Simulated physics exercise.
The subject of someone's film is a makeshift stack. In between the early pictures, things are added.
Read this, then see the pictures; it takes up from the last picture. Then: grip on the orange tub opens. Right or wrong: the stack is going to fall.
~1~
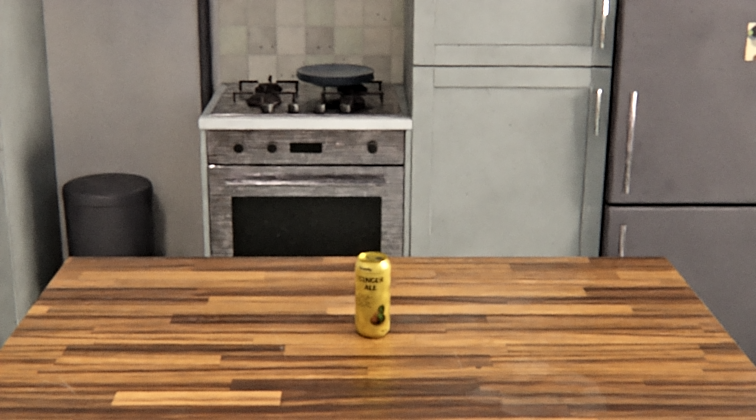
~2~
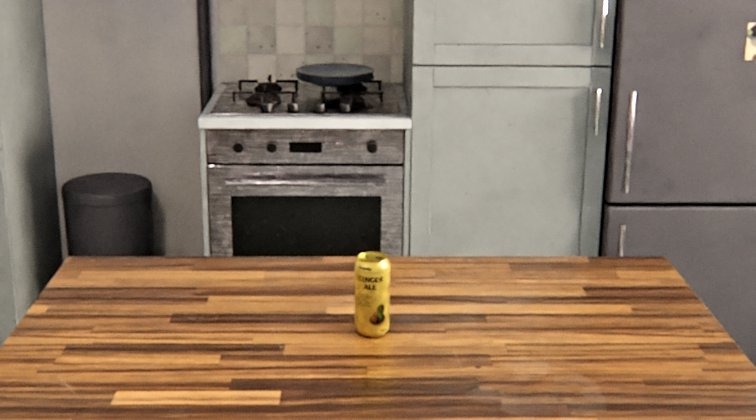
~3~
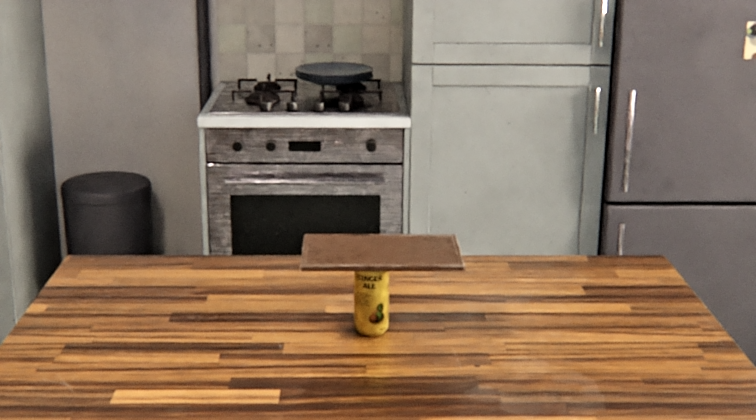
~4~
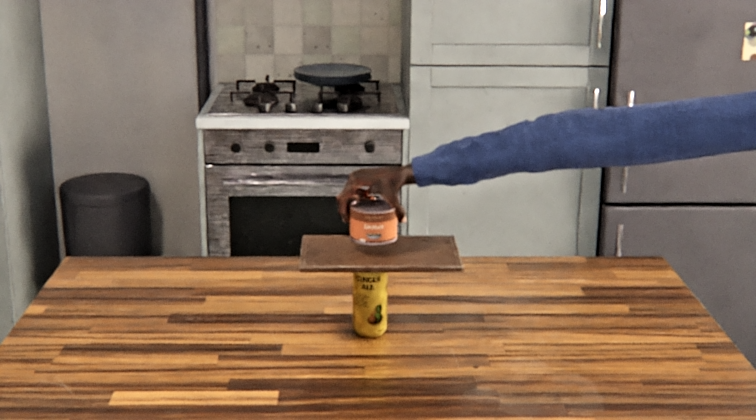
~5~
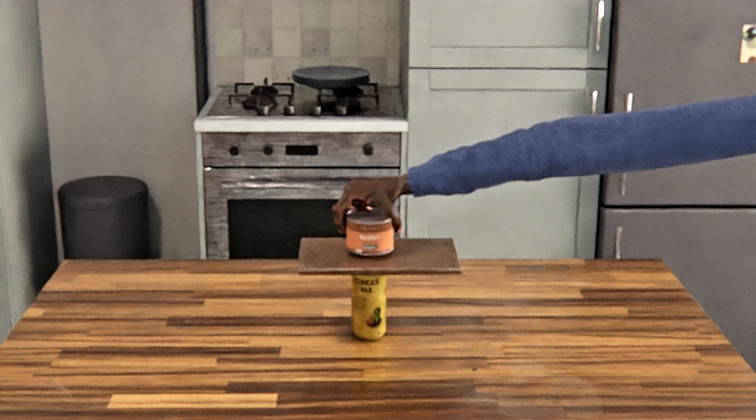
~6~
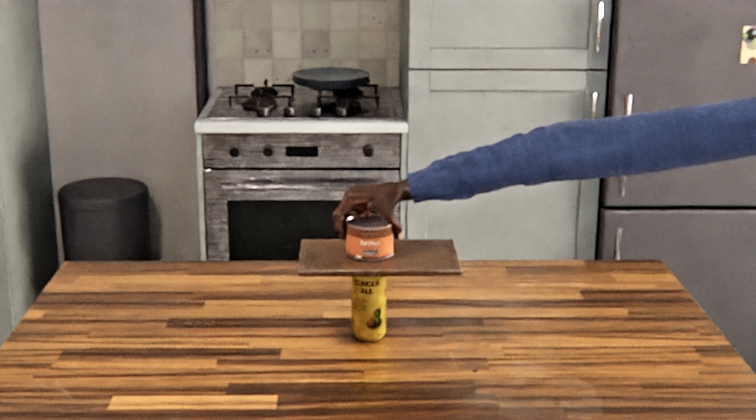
Wrong, it stays up.
Then, 0.30 s past the last view, nothing moves.
Then, 0.70 s past the last view, orange tub resting near (370, 237).
Finally, all 3 still in place. Final places as the last picture's camera would see them, orange tub near (370, 237). The stack holds.
